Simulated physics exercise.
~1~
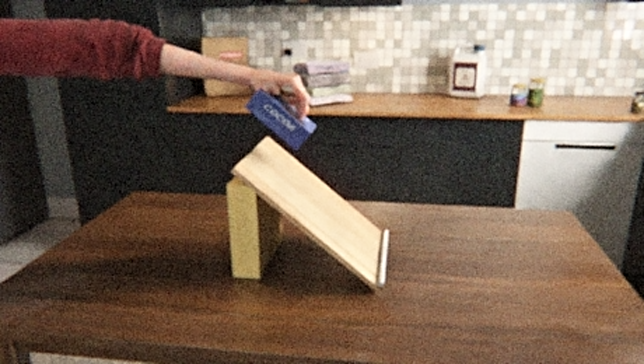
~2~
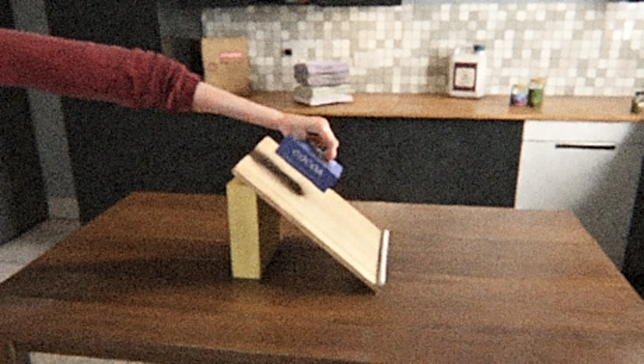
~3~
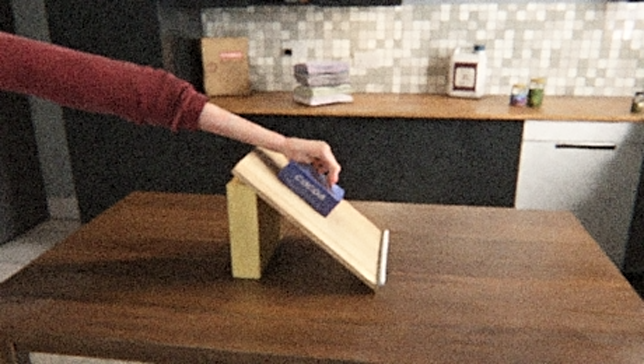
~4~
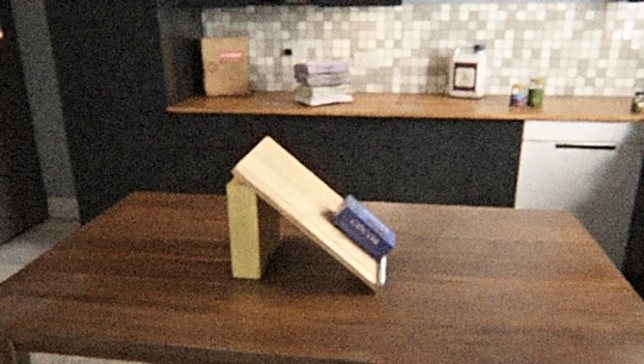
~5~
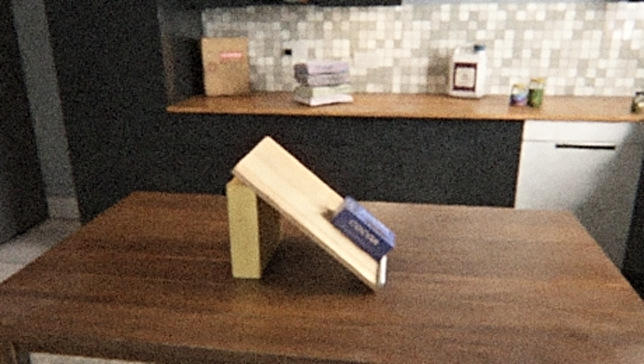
A blue packet was lowered by a hand onto a sloping wooden board propped on a block on a table, and once the hand let go, it slid down to the right and came to rest near the bottom edge.
